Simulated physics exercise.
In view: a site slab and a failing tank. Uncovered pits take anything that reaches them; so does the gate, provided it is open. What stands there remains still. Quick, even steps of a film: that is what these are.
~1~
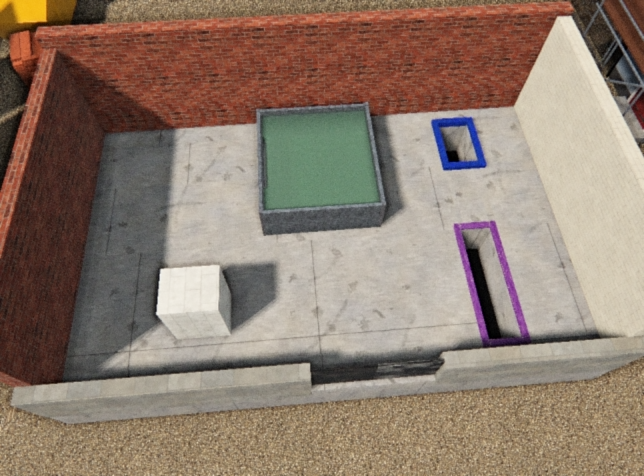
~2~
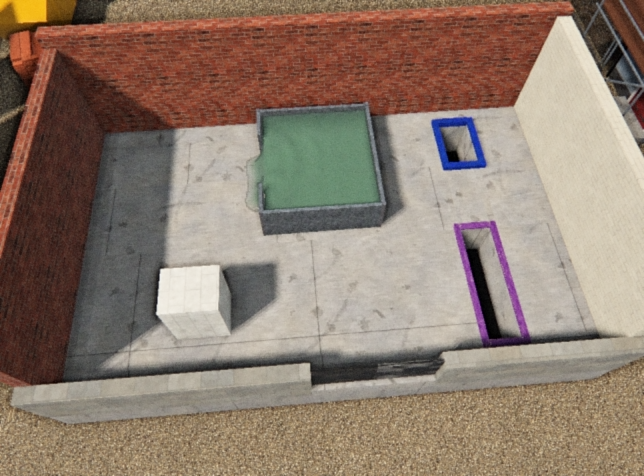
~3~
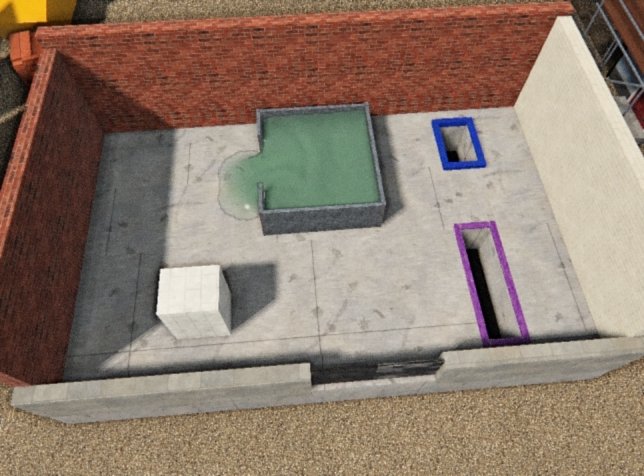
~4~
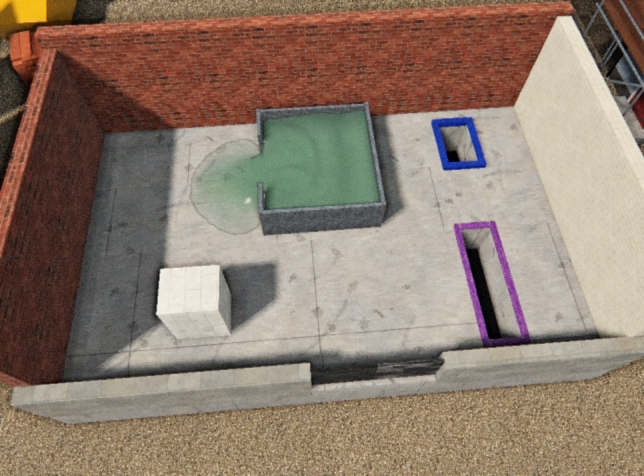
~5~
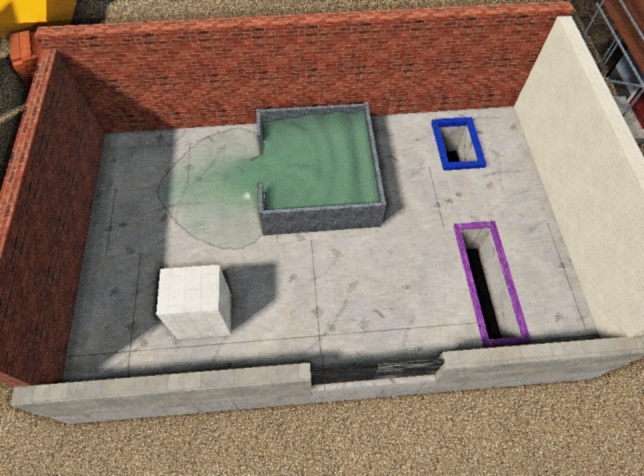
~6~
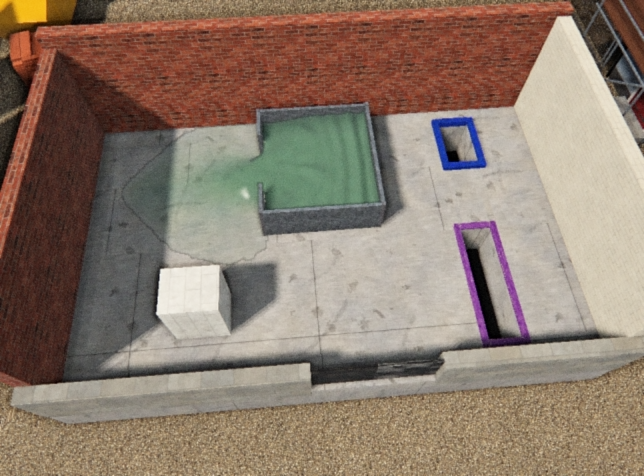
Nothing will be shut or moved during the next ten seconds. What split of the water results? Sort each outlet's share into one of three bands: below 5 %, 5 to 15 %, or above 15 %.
Shares: The gate gets below 5 %; the purple pit gets 5 to 15 %; the blue pit gets below 5 %.
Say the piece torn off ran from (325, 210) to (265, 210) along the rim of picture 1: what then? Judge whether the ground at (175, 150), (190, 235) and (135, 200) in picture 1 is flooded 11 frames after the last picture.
The first would be still unwetted, the second still unwetted and the third still unwetted.
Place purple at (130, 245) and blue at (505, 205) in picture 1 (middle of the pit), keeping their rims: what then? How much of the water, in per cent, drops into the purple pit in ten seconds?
So the purple pit ends up with 60 in a hundred.
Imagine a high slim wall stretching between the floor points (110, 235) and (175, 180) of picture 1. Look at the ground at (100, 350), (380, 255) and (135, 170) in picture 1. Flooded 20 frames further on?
Result, listed order: Spot 1 reached by the flood, spot 2 kept clear of the flood, spot 3 reached by the flood.
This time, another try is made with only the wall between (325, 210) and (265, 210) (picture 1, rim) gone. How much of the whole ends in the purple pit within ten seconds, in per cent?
Per cent to purple: 25.
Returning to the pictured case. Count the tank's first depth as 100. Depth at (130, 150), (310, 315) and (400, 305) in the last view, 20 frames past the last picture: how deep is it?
Depths of roughly 30, 0 and 0 per cent.
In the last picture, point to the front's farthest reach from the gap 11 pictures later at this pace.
The farthest point of the front sits at (61, 396).
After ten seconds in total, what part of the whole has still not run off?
92 %.
A moment on, water covers 30 % of the floor; the gate 0 %, the purple pit 0 %, the blue pit 0 %.
Next, water covers 35 % of the floor; the gate 0 %, the purple pit 0 %, the blue pit 0 %.
Then, water covers 40 % of the floor; the gate 0 %, the purple pit 0 %, the blue pit 0 %.
Later, water covers 65 % of the floor; the gate 0 %, the purple pit 0 %, the blue pit 0 %.
In the end, water covers 85 % of the floor; the gate 0 %, the purple pit 9 %, the blue pit 0 %.
